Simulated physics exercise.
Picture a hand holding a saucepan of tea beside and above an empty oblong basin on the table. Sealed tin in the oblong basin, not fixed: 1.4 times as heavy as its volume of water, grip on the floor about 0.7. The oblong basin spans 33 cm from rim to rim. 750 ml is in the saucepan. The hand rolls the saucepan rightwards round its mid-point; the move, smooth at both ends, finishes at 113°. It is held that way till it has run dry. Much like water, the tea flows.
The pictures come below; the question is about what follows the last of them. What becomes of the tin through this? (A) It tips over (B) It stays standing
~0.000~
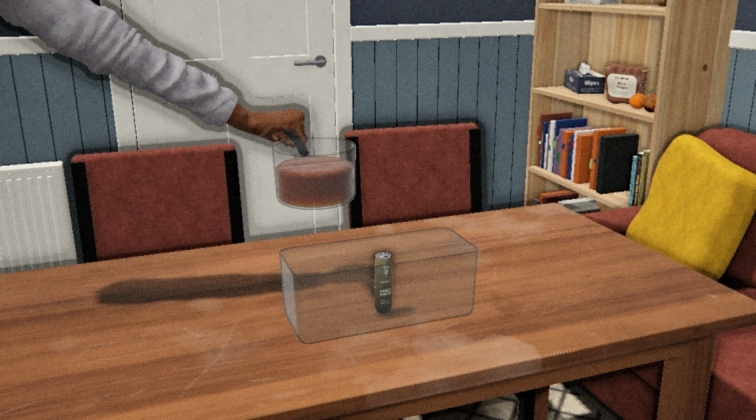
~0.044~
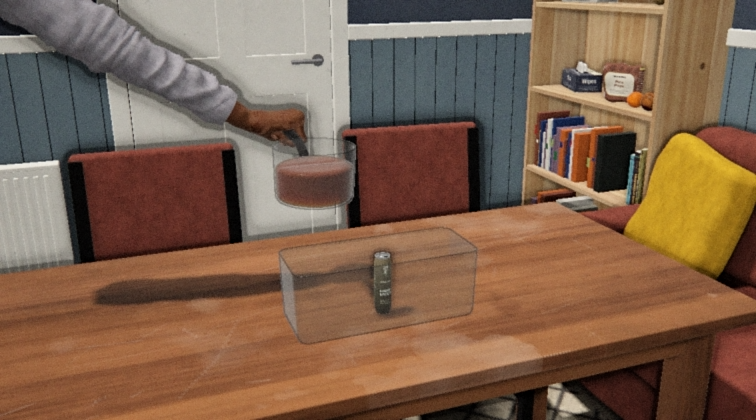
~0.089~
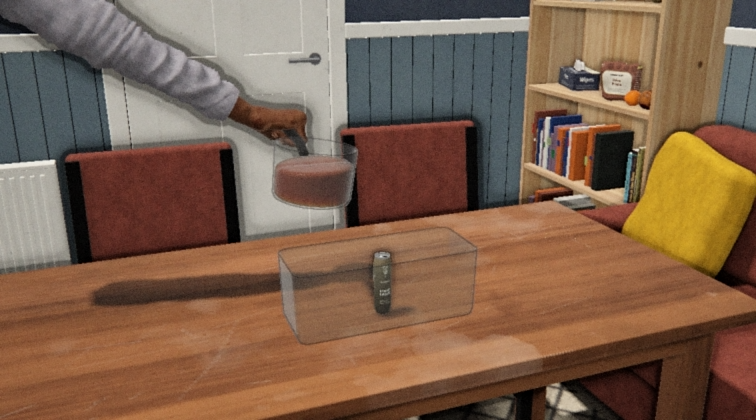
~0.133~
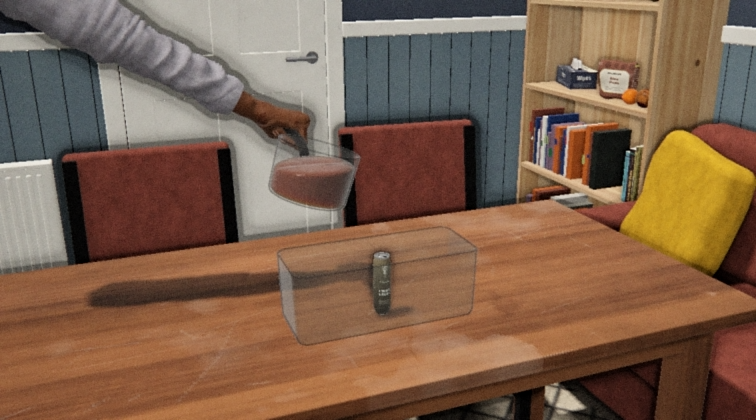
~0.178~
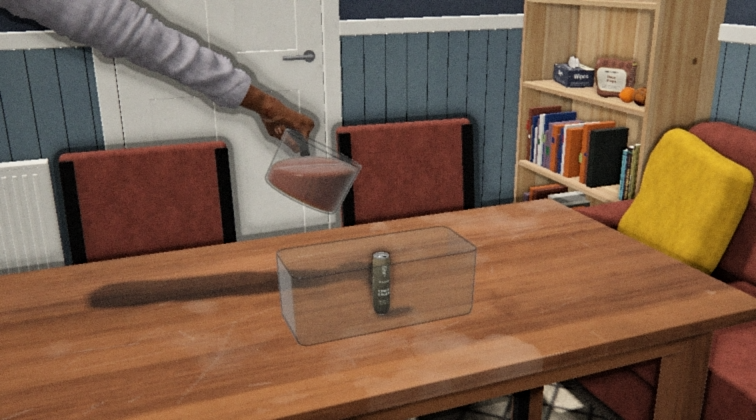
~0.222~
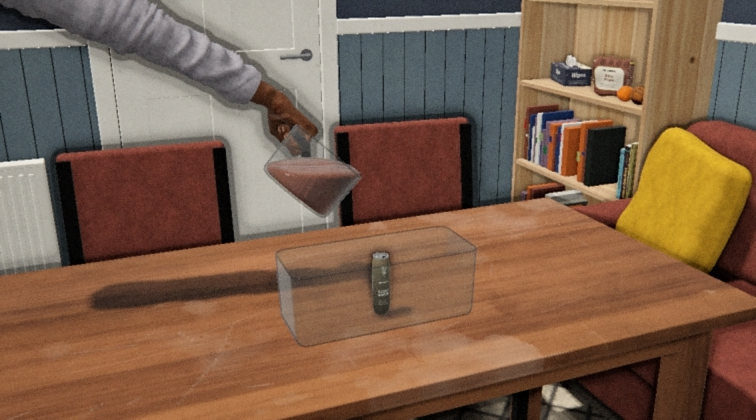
Option A: It tips over.
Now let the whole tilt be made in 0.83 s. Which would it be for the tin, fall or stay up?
Then it holds its balance.
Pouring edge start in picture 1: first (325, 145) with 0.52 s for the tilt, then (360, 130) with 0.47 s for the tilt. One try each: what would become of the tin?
The tin stays vertical the first time and stays vertical the second time.
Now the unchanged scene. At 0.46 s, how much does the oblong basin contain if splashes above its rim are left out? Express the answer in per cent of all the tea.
Some 24 per cent.
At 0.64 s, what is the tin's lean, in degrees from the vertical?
Roughly 0°.
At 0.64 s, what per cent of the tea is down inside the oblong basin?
Close to 86 in a hundred.
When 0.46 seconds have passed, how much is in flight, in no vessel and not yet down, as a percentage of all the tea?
Close to 46 in a hundred.
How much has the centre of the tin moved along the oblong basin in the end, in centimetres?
9.0 cm.
Then, 0.46 s in, the tilt is 109° and 29 per cent is still to pour; the tin stands where it began.
Then, 0.64 s in, the tilt is 113° and 5 per cent is still to pour; the tin stands 1 cm from where it began.
Then, 0.82 s in, the tilt is 113° and 0 per cent is still to pour; the tin leans 16°.
Then, 1.02 s in, the tilt is 113° and 0 per cent is still to pour; the tin lies on its side.
Finally, the tin lies on its side.
